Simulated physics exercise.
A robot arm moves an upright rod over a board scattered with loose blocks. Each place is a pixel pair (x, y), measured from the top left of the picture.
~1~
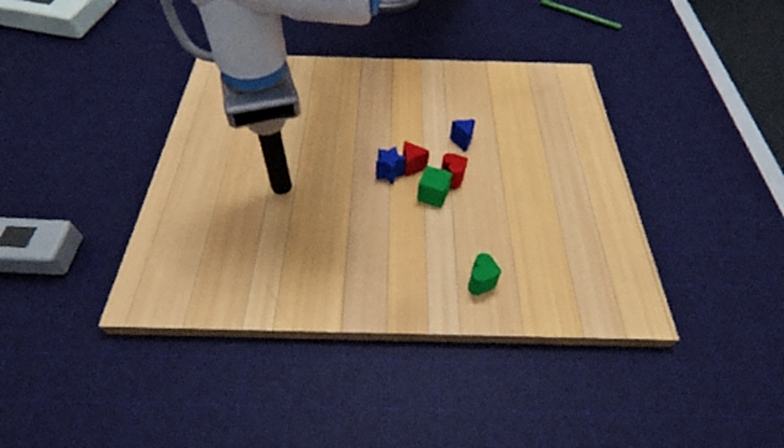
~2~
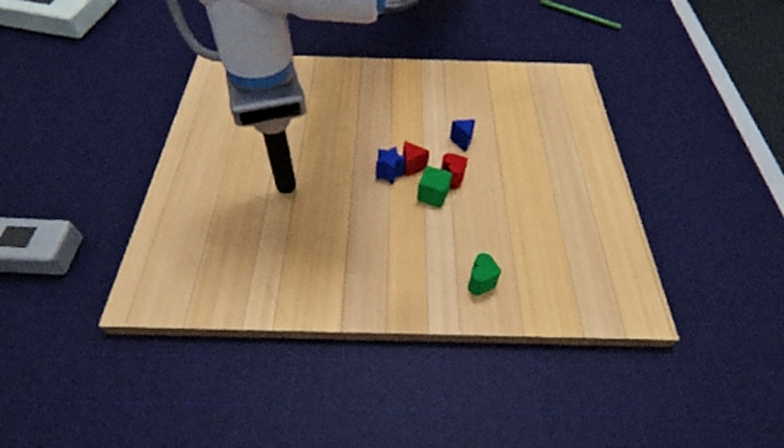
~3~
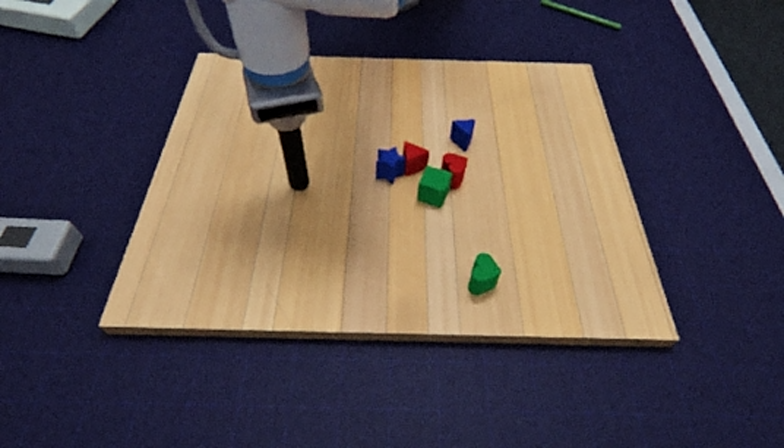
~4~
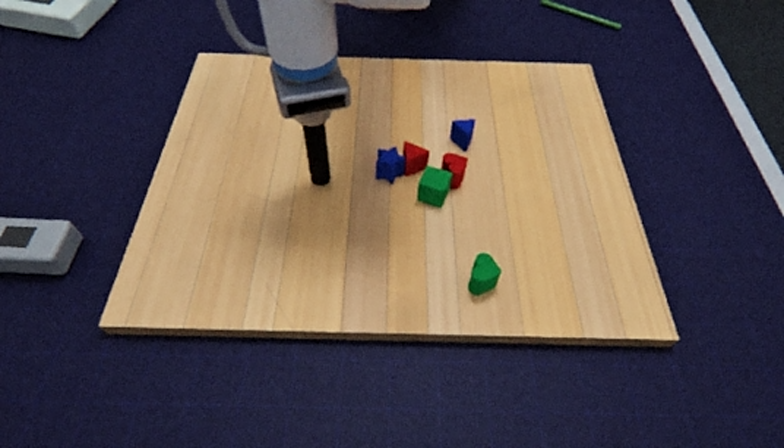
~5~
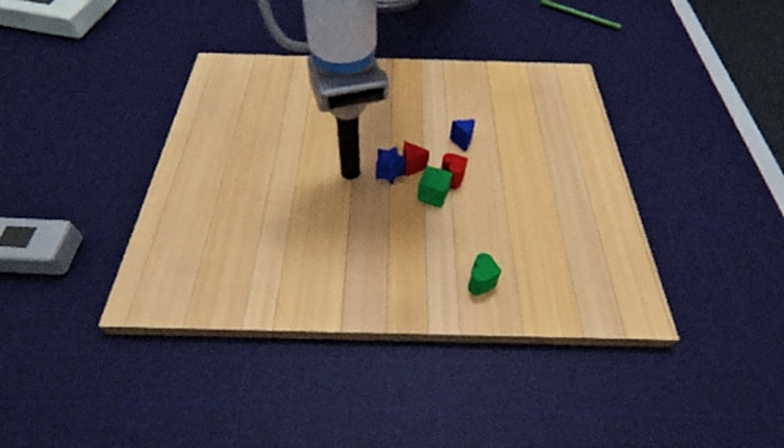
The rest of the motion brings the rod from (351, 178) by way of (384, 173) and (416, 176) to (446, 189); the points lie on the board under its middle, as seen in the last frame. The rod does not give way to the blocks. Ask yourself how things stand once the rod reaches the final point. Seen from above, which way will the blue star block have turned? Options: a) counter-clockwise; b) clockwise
Letter a.
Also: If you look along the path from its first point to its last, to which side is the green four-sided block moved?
Right.
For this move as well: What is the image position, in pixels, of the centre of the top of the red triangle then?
Around pixel (454, 143).
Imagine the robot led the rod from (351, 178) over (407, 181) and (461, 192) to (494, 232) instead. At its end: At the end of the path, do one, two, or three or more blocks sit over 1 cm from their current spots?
My guess is at least three.
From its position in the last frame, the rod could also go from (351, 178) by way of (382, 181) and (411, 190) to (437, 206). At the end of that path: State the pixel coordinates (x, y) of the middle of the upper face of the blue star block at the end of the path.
The centre of its top face lies at (422, 160).
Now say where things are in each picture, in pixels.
Rod's lower end (282, 187); blue star block (390, 156); red triangle (414, 150); green four-sided block (436, 178); red heart (456, 161), in the first picture.
Rod (286, 186); blocks still, in the second picture.
Rod (299, 183); blocks still, in the third picture.
Rod (321, 179); blocks still, in the fourth picture.
Rod (351, 172); blue star block (390, 156); red triangle (414, 150); green four-sided block (436, 178); red heart (456, 161), in the fifth picture.
What follows on the original path. One third of the way, rod (384, 167); blue star block (404, 157); red triangle (423, 149), turned 30° anticlockwise.
Two thirds of the way, rod (417, 171); blue star block (438, 157), turned 15° anticlockwise; red triangle (449, 144), turned 35° anticlockwise; green four-sided block (445, 180), turned 40° clockwise; red heart (462, 162), turned 35° clockwise.
At the end, rod (447, 184); blue star block (462, 162), turned 50° anticlockwise; red triangle (454, 143), turned 50° anticlockwise; green four-sided block (458, 191), turned 60° clockwise; red heart (482, 157), turned 20° clockwise.
